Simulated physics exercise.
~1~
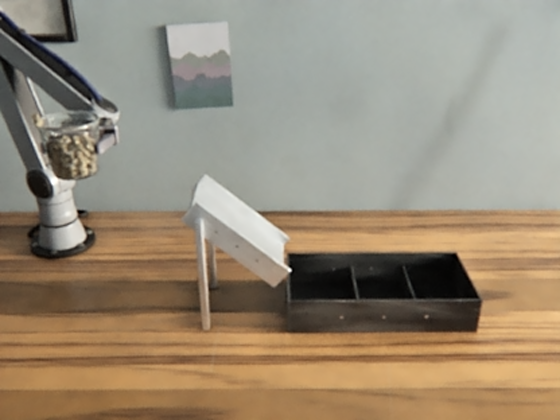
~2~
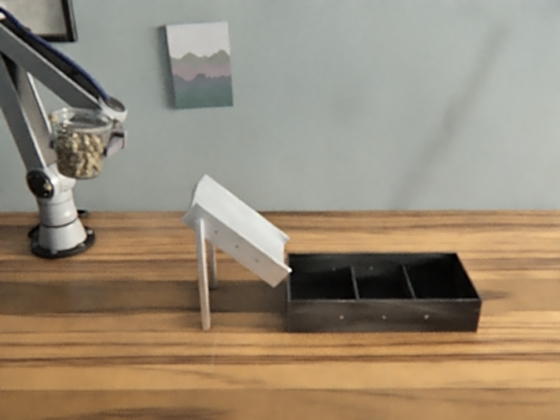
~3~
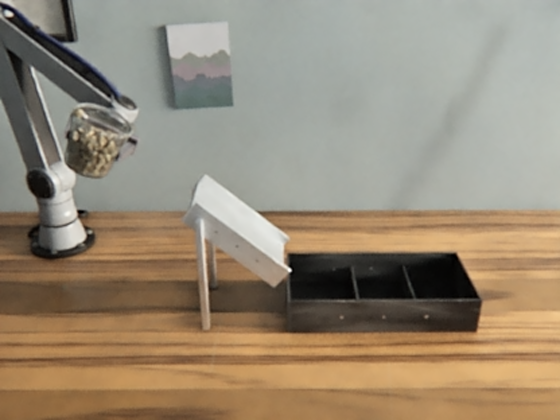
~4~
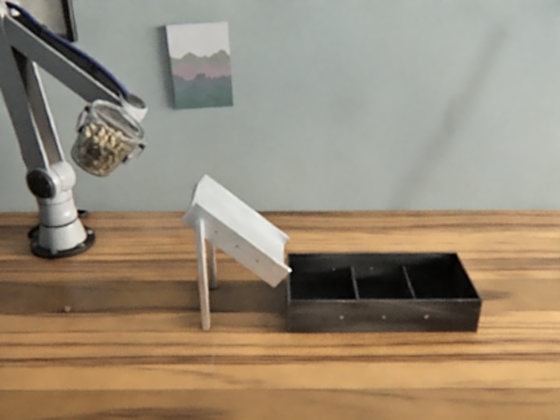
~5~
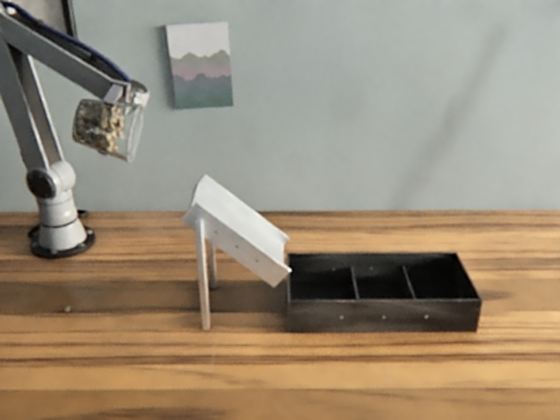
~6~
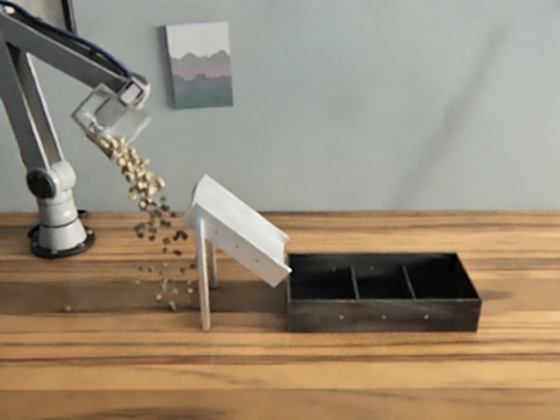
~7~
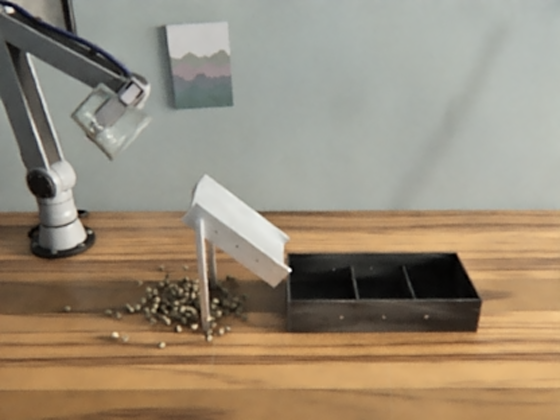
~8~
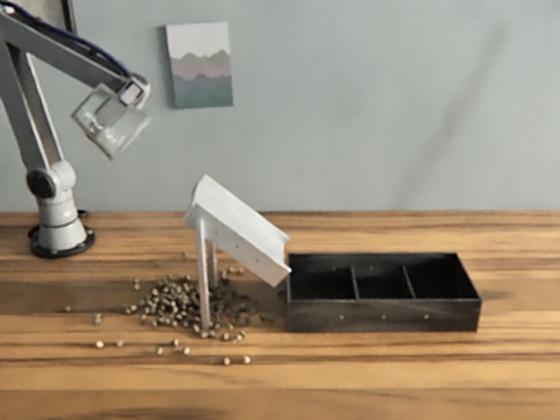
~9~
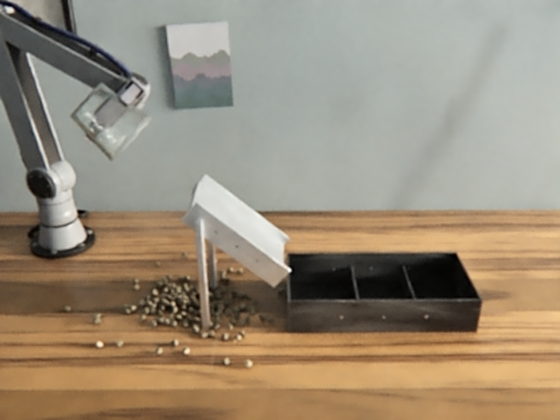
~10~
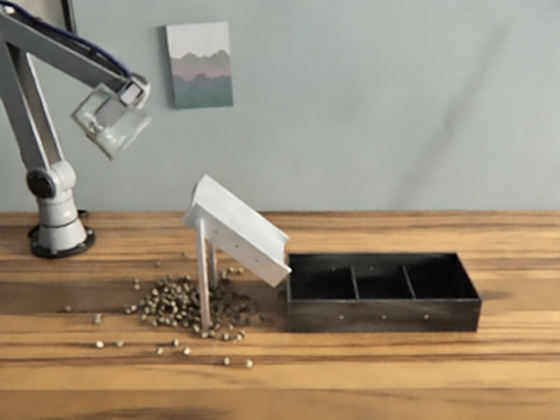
A robot arm tipped a clear cup of small pebbles until they poured out, missing the black divided tray and landing in a scattered pile around the legs of the white sloped chute, and then it held the emptied cup still.
